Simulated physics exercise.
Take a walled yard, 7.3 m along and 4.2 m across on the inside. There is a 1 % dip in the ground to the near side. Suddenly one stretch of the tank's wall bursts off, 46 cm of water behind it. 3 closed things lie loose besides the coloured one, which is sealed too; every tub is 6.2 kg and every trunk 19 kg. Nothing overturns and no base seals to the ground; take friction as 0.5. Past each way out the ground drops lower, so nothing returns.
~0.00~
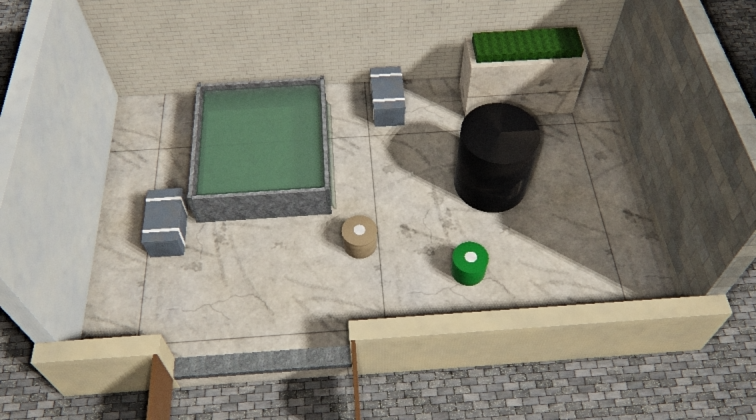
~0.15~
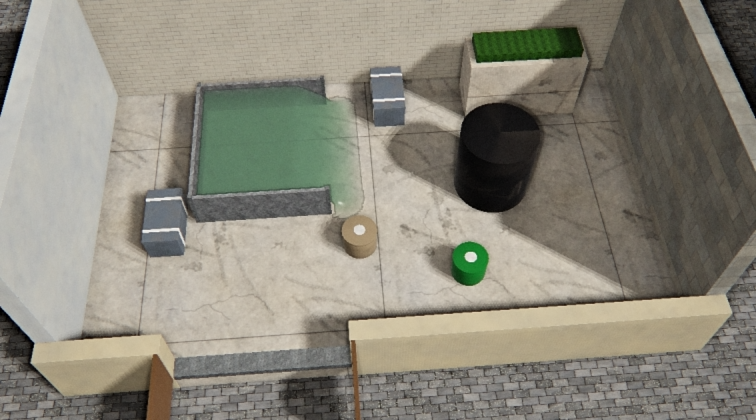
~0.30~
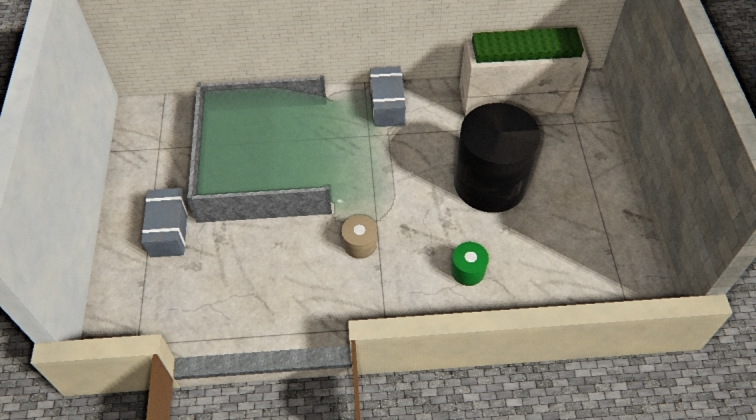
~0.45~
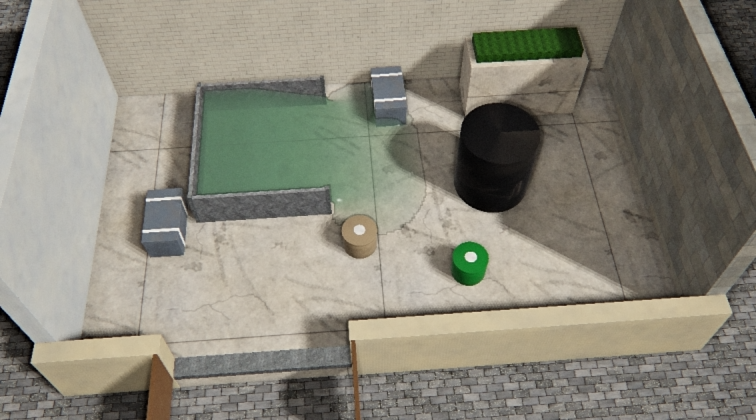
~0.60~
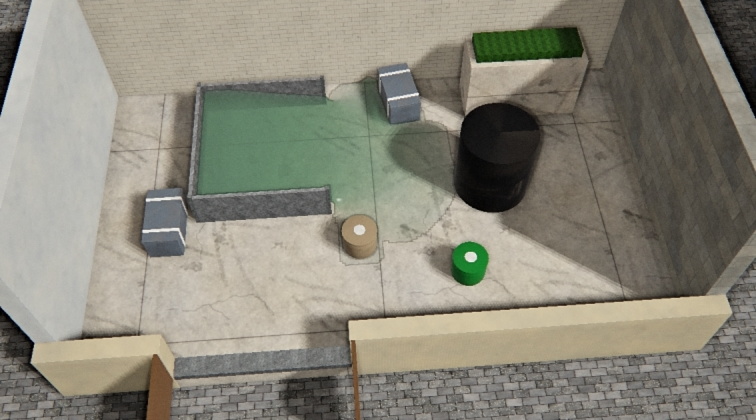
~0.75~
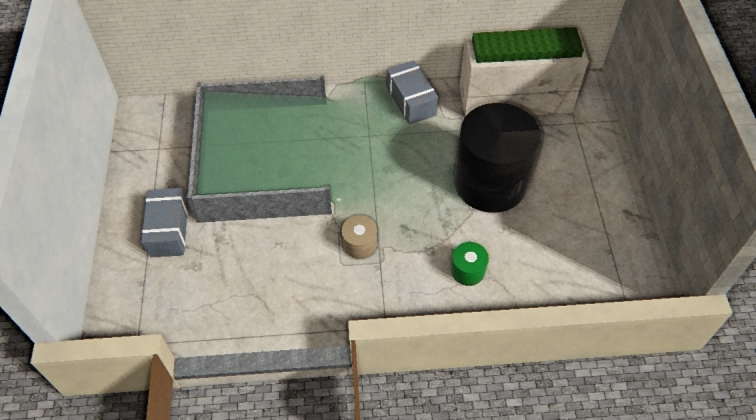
At first, a walled yard holds a full tank of greenish water, two gray trunks, a tan tub, a green tub and a large black cylinder. Then the tank's right wall gives way and water spreads rightward across the floor. The trunk near the back wall shifts slightly right and turns, while both tubs stay put.
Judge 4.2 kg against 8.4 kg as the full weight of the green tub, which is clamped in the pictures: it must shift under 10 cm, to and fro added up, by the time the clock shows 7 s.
In all likelihood, neither amount helps.
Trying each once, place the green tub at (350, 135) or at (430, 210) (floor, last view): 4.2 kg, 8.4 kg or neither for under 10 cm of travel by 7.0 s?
Try 1: Both insufficient. Try 2: Both insufficient.
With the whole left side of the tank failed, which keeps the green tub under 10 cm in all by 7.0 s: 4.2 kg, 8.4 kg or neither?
Result: Greater mass required.
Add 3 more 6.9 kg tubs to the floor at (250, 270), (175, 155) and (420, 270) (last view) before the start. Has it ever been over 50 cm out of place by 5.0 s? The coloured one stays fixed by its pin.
In that order: Not as far, then not as far, then farther.
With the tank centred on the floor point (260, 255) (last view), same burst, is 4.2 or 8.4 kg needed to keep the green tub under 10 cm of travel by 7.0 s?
Then, in short, nothing offered works.
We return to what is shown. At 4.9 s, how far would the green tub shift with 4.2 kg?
It would be some 120 cm from its spot.
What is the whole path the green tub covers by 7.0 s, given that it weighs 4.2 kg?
I'd say roughly 350 centimetres in all.
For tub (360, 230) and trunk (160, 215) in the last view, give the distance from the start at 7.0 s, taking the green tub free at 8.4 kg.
Net shift, one by one: 60 cm / 0 cm.
After 1.4 s the green tub would be 5 cm from its start with 4.2 kg and 0 cm from its start with 8.4 kg; 2 cm of water round it then.
After 3.1 s the green tub would be 94 cm from its start with 4.2 kg and 78 cm from its start with 8.4 kg; 11 cm of water round it then.
After 4.9 s the green tub would be 110 cm from its start with 4.2 kg and 110 cm from its start with 8.4 kg; 12 cm of water round it then.
After 7.0 s the green tub would be 116 cm from its start with 4.2 kg and 116 cm from its start with 8.4 kg; 9 cm of water round it then.
